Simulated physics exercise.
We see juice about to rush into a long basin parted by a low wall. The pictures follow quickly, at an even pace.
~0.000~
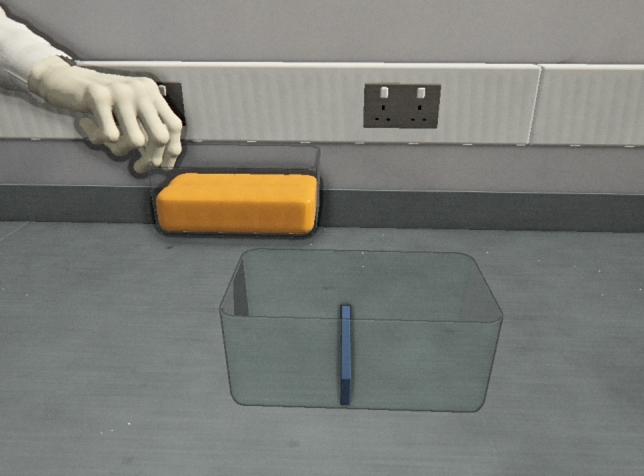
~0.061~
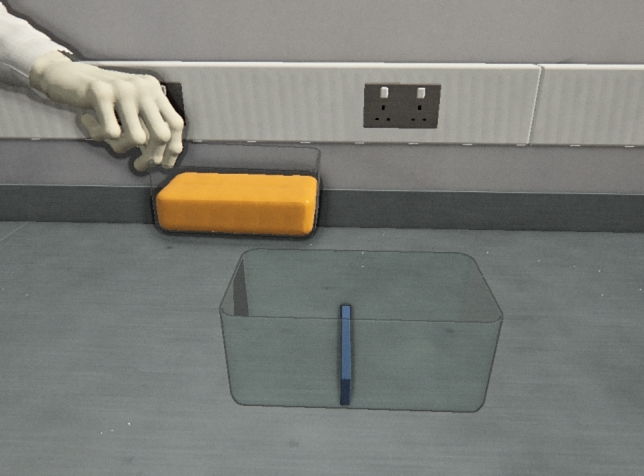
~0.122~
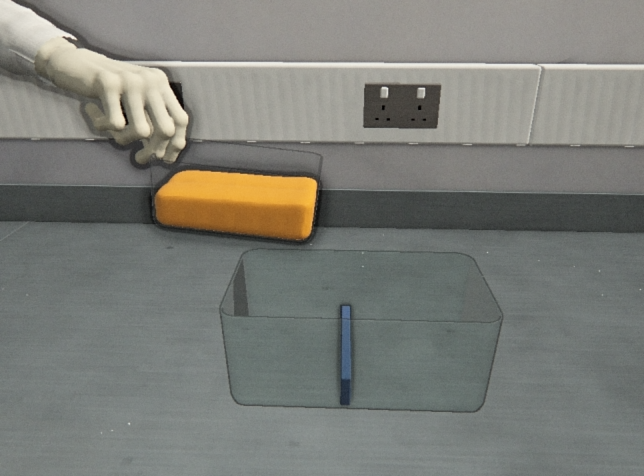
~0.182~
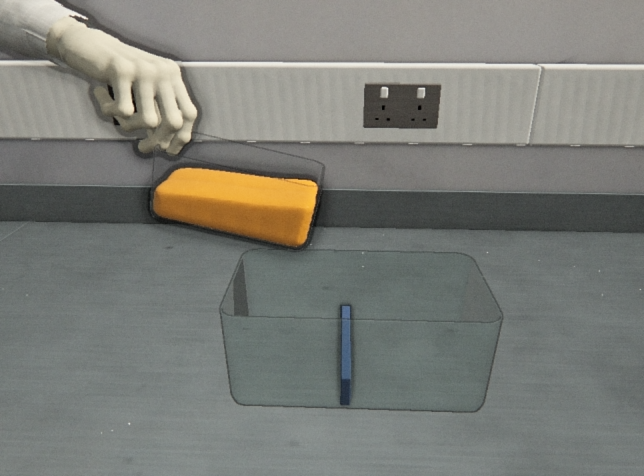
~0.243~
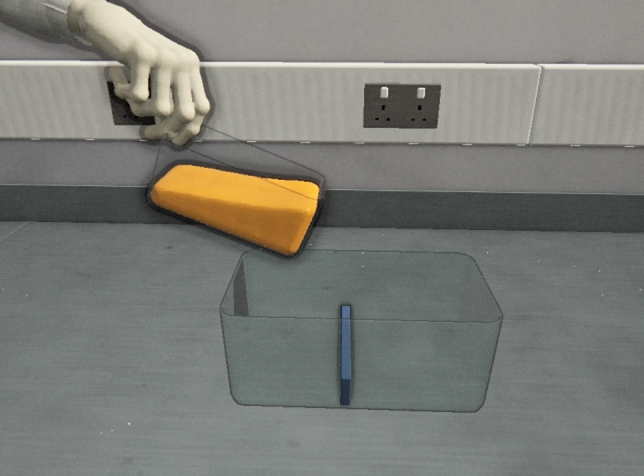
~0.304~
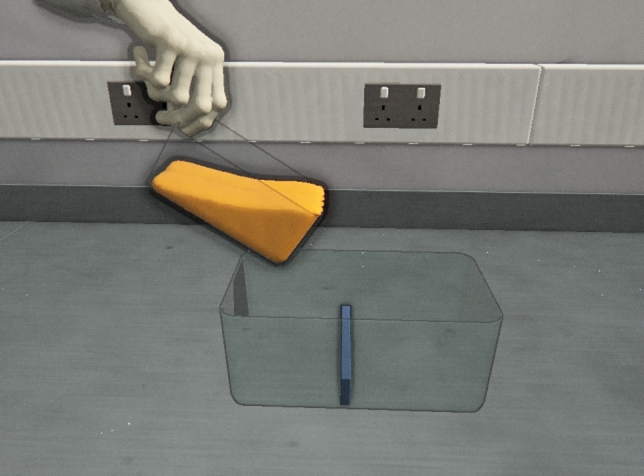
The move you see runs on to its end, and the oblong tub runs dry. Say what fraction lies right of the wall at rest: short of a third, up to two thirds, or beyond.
In the end from a third to two thirds is right of the wall.
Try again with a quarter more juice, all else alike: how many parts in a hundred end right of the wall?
It comes to 60 per cent or so.
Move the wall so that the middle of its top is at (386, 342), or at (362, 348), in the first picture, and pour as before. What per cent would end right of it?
Roughly 5 per cent, and 40 per cent.
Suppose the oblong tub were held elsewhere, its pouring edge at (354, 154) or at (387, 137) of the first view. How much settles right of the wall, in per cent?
Roughly 70 per cent, and 85 per cent.
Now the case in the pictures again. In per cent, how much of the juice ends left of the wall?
About 45 per cent.
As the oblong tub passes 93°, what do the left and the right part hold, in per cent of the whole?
Left about 20, right about 40.
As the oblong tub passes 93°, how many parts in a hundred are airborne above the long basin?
Some 20 per cent.
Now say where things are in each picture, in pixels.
In the first picture, tilt 0°; pouring edge (317, 159); surface from (167, 183) to (316, 186); the long basin's rim runs from (233, 280) to (486, 285); the wall's top is at (346, 339).
In the second picture, tilt 1°; pouring edge (318, 161); surface from (167, 183) to (316, 186).
In the third picture, tilt 6°; pouring edge (320, 167); surface from (167, 181) to (316, 189).
In the fourth picture, tilt 13°; pouring edge (322, 177); surface from (166, 179) to (317, 191).
In the fifth picture, tilt 22°; pouring edge (323, 190); surface from (165, 174) to (318, 193).
In the sixth picture, tilt 33°; pouring edge (322, 205); surface from (162, 170) to (321, 196); 1 per cent is over the edge.
A moment on, the oblong tub is tipped on its side and 19 per cent is still to pour, 18 is left of the wall and 42 right of it.
Next, the oblong tub is tipped right over and 6 per cent is still to pour, 38 is left of the wall and 53 right of it.
Then the oblong tub is tipped right over and 0 per cent is still to pour, 45 is left of the wall and 54 right of it.
Later the oblong tub is tipped right over and 0 per cent is still to pour, 45 is left of the wall and 54 right of it.
Finally, 45 per cent lies left of the wall, 54 right of it and 1 outside.
